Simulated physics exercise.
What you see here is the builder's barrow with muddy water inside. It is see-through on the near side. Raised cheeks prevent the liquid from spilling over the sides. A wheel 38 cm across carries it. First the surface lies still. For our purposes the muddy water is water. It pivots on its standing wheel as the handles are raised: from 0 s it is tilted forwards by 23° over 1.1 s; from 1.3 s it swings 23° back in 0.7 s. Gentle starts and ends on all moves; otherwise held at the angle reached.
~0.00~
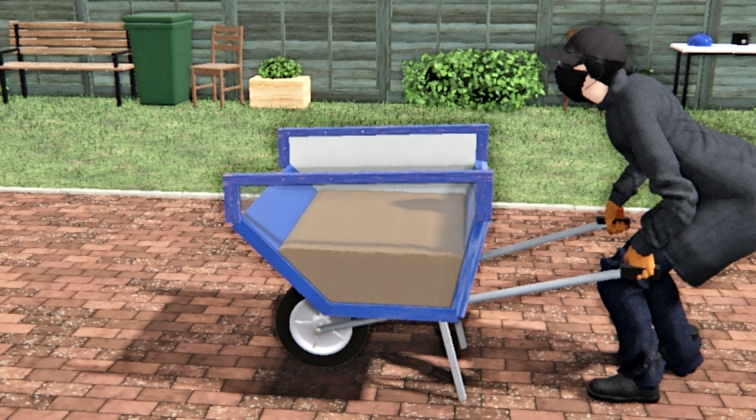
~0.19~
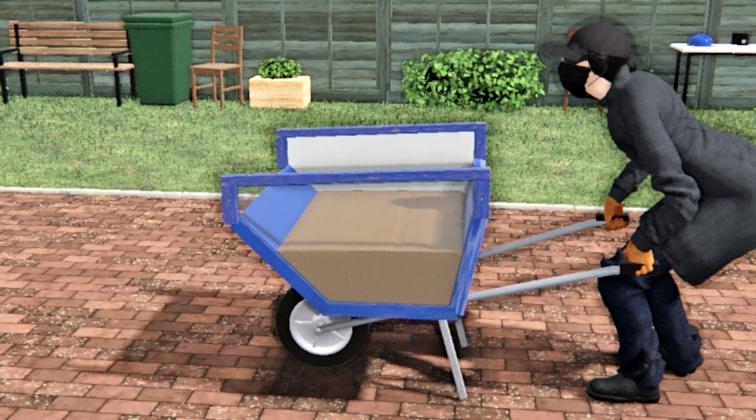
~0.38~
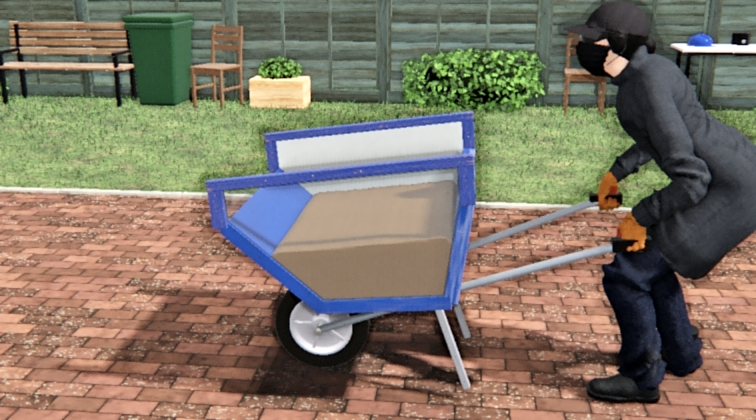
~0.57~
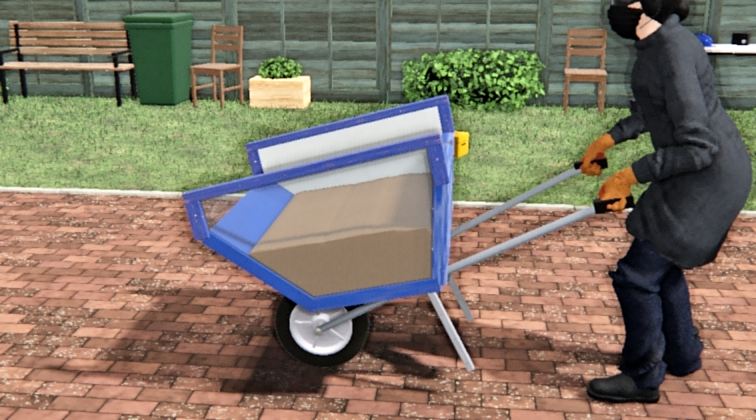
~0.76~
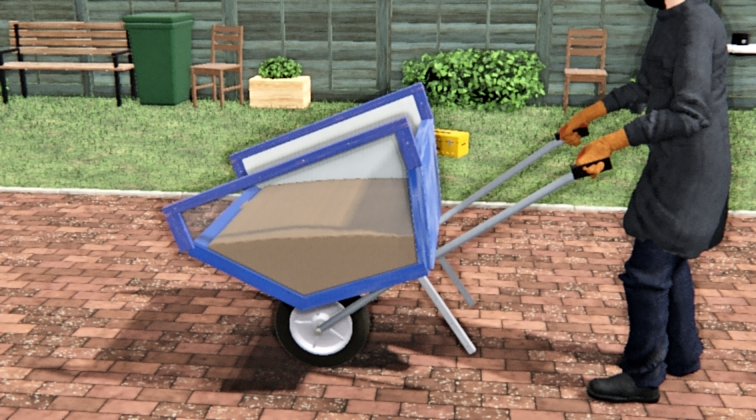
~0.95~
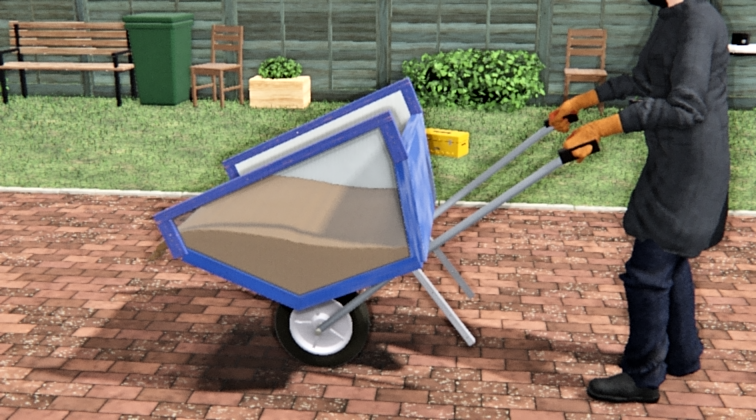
On a brick patio, a masked person raises a barrow's handles, tipping muddy water out leftwards.
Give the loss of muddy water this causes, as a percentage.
Roughly 47 per cent is lost.
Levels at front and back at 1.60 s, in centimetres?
Level, front = 16 cm; level, back = 0 cm.
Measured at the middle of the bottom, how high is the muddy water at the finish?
Roughly 14 cm.
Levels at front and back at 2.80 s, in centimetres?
Close to 10 cm in front, close to 6 cm behind.
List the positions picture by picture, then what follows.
It reaches (339, 251) at the front; it reaches (440, 255) at the back; the lip is at (241, 216); the front is on the left, in the first picture.
It reaches (337, 251) at the front; it reaches (439, 252) at the back, in the second picture.
It reaches (328, 249) at the front; it reaches (428, 240) at the back; it has turned 5° nose down, in the third picture.
It reaches (311, 245) at the front; it reaches (410, 230) at the back; it has turned 12° nose down, in the fourth picture.
It reaches (292, 238) at the front; it reaches (396, 235) at the back; it has turned 19° nose down, in the fifth picture.
It reaches (284, 239) at the front; it reaches (394, 245) at the back; it has turned 23° nose down; the lip is at (187, 247); muddy water is coming out, 4 per cent so far, in the sixth picture.
After 1.60 s the barrow is at 15° forwards, the surface stands 0 cm at the back and 17 cm at the front; 39 per cent has gone, over the front.
After 2.20 s the surface stands 28 cm at the back and 0 cm at the front; 42 per cent has gone, over the front.
After 2.80 s the surface stands 6 cm at the back and 11 cm at the front; 43 per cent has gone, over the front.
After 4.89 s 47 per cent has gone, over the front, 37 of 79 litres.
